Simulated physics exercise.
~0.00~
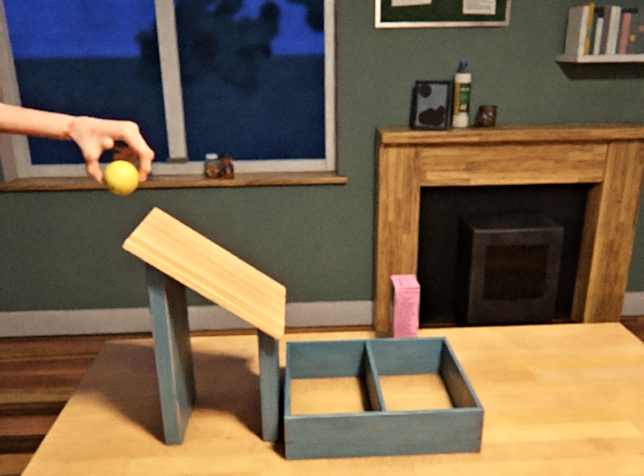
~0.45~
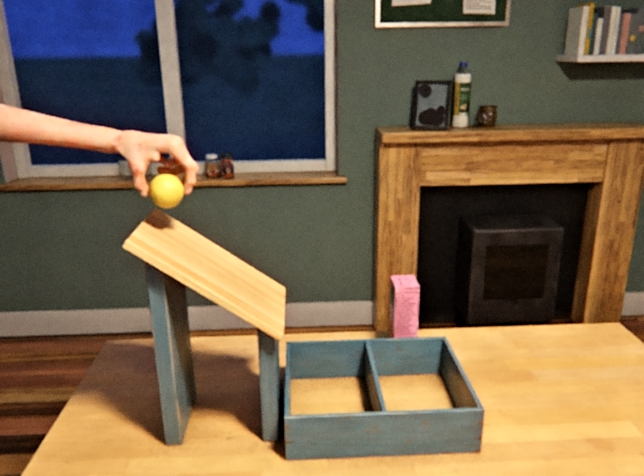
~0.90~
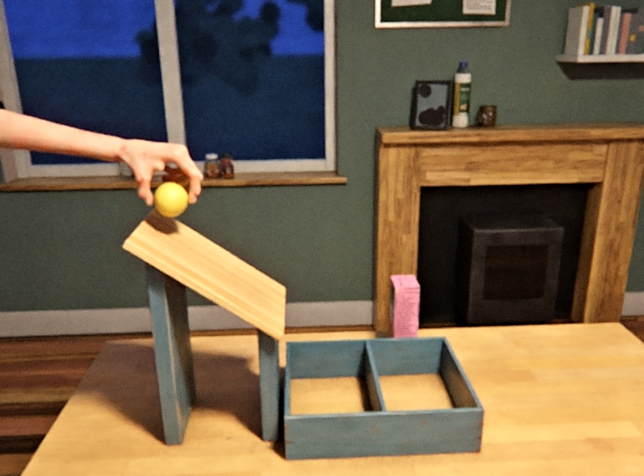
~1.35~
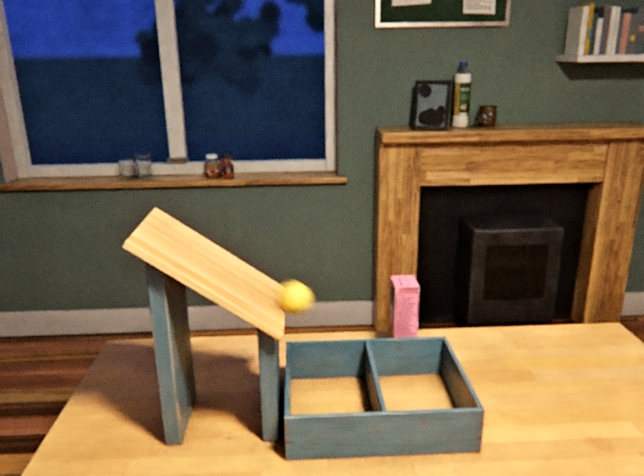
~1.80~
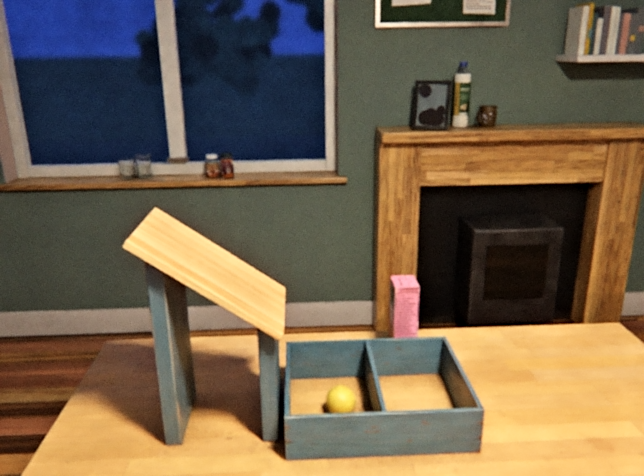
In a room with green walls, a dark window and a wooden fireplace, a still, slightly raised view looks across a pale wooden table. A slanted wooden board on blue-grey legs stands at the left, sloping down to the right towards a blue-grey tray with two bays, and a pink carton stands behind the tray. A hand reaching in from the left holds a yellow lemon, moves it right over the board's upper end and lowers it slightly. The hand lets go and withdraws, and the lemon travels down to the board's lower edge. It drops into the nearer, left bay and is there at the end, while the carton stays in place.
